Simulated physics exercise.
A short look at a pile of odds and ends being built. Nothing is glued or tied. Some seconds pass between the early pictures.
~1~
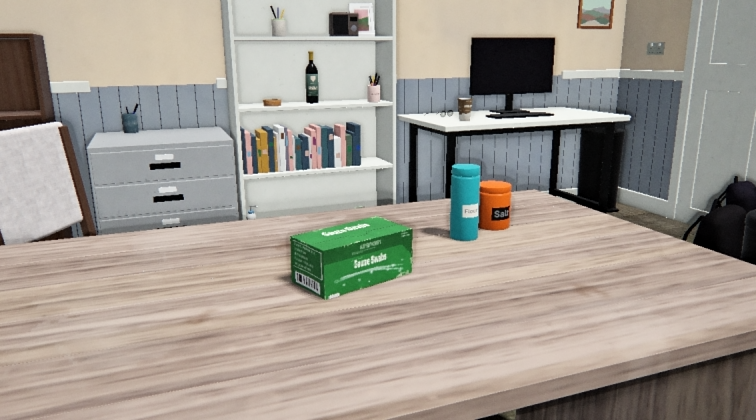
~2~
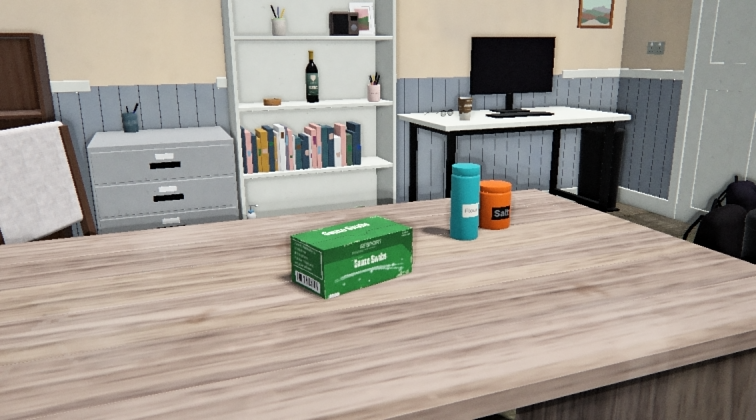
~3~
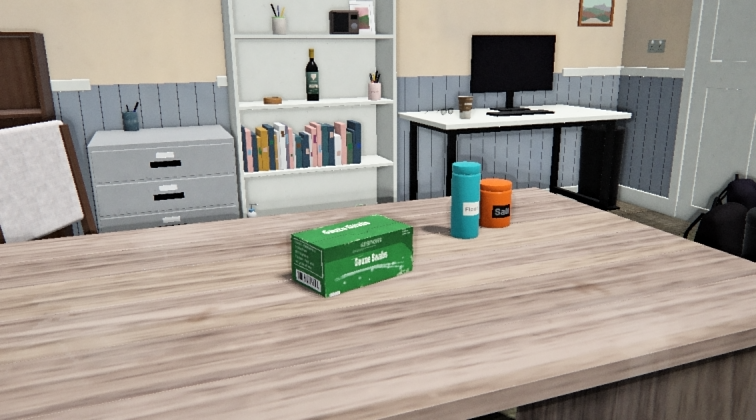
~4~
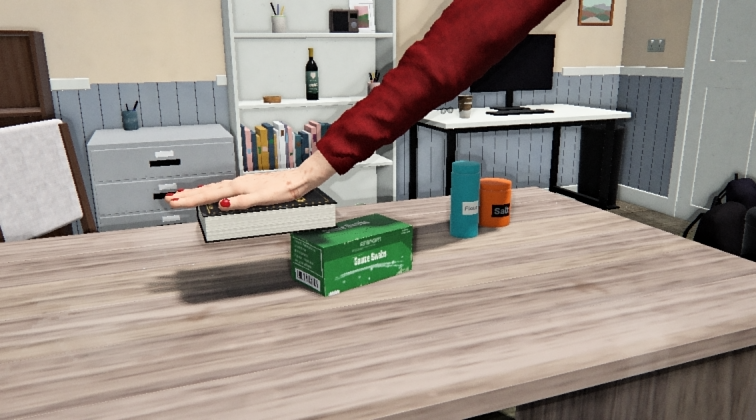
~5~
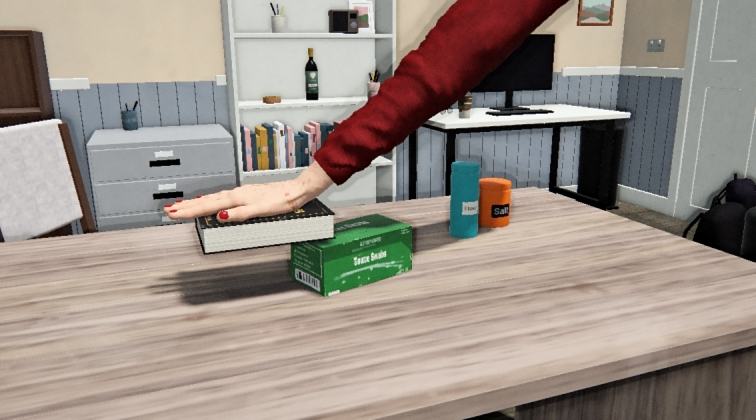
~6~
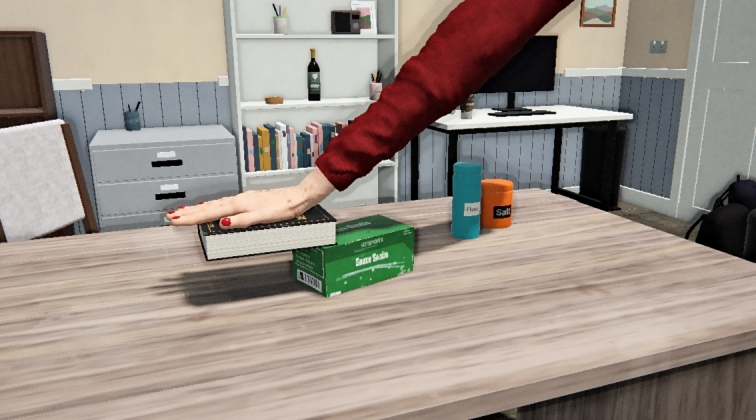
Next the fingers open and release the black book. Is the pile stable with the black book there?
It comes apart.
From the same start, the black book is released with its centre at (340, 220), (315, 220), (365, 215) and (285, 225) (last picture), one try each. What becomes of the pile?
In the first case it keeps its balance; in the second case it keeps its balance; in the third case it holds; in the fourth case it gives way.
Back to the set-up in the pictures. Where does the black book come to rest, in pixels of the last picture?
Near (264, 247).
Then, 0.20 s past the last view, black book rocked 23° from its first pose near (263, 241).
Then, 0.30 s past the last view, black book now fallen.
Then, 1.00 s past the last view, nothing new.
Then, 1.90 s past the last view, black book resting near (264, 246).
Finally, fallen, black book; the other 3 still in place. Final places as the last picture's camera would see them, black book near (264, 246). The pile gives way.
